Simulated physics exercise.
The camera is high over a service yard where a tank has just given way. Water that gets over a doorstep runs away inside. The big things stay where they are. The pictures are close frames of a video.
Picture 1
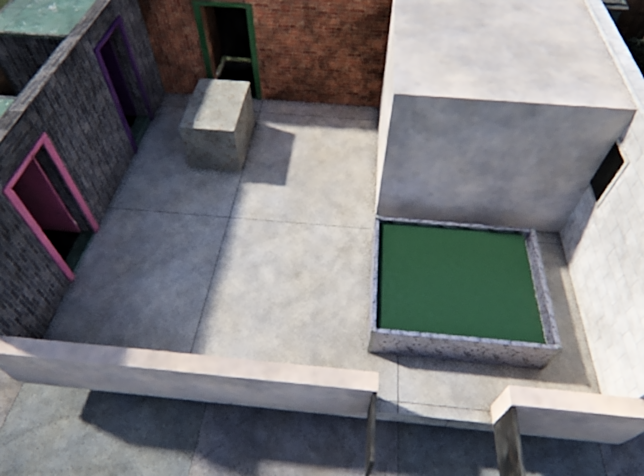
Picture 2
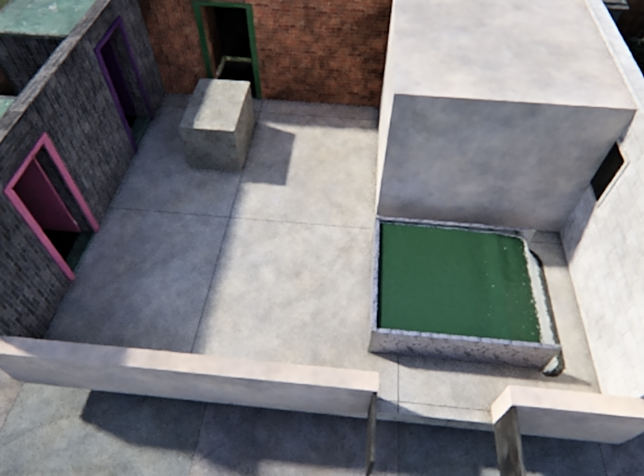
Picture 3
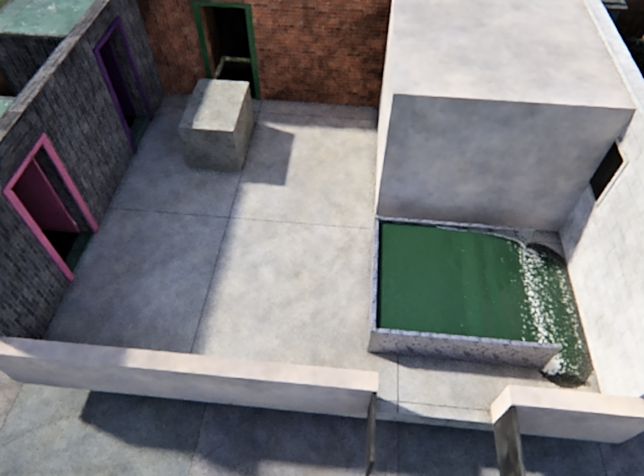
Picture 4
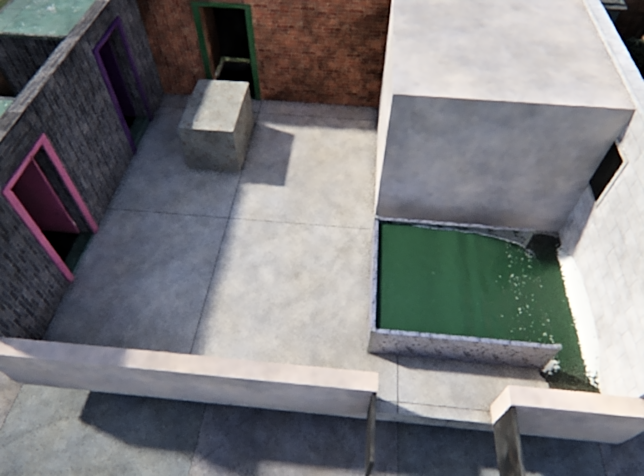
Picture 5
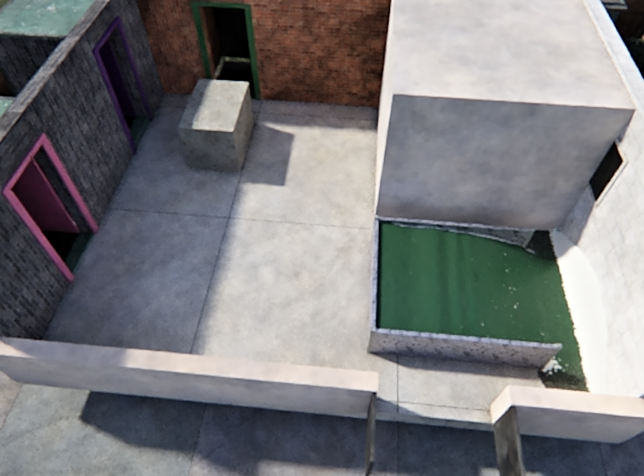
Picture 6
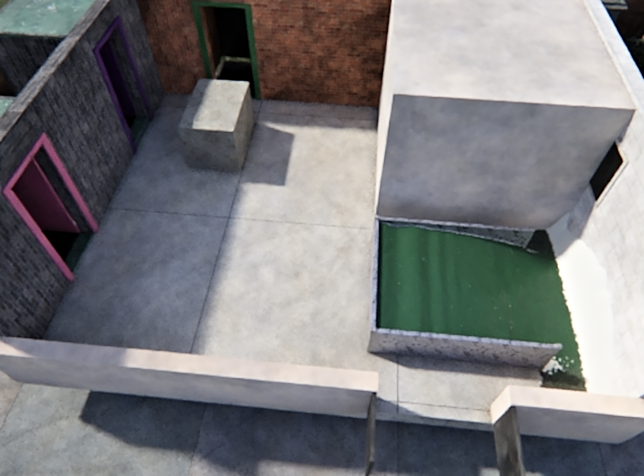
The clip shows a walled concrete yard from above, where a rectangular tank of still green liquid opens along its right side, and the liquid pours out with white foam, spreading into the narrow gap beside the right wall.
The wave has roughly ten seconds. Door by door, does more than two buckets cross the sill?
The green door stays under that; the purple door stays under that; the pink door takes more than that.
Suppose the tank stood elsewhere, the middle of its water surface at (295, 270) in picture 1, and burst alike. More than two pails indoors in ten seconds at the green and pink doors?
The green one stays under; the pink one lets less in.
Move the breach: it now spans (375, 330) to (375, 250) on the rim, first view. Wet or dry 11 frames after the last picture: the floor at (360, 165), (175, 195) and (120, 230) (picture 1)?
In that order: Free of water, under water, flooded.
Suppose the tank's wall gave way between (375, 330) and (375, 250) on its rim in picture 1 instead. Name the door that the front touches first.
The door marked pink.
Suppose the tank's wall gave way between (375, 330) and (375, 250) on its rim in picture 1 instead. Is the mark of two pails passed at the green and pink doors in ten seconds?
One by one: Green door lets more in; pink door takes more.
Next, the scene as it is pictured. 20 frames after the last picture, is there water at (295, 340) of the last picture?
Verdict: Under water.
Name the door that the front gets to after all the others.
It is the green door.
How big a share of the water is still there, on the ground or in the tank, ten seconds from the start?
Close to 86 %.
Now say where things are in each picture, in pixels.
The tank at (458, 279) is whole and still, in the first frame.
The front is at (554, 370), out from the gap at (532, 300), in the second frame.
The front is at (577, 379), out from the gap at (530, 300), in the third frame.
The front is at (598, 394), out from the gap at (530, 301), in the fourth frame.
Water pours out at (530, 301) and has run to a hidden place, in the fifth frame.
Water pours out at (530, 301) and has run to a hidden place, in the sixth frame.
A moment on, water covers 10 % of the floor; the green door not reached, the purple door not reached, the pink door not reached.
Next, water covers 20 % of the floor; the green door not reached, the purple door not reached, the pink door not reached.
Then, water covers 45 % of the floor; the green door not reached, the purple door not reached, the pink door not reached.
Later, water covers 70 % of the floor; the green door not reached, the purple door wet at the sill, nothing in, the pink door over two buckets in.
In the end, water covers 85 % of the floor; the green door wet at the sill, nothing in, the purple door wet at the sill, nothing in, the pink door over two buckets in.
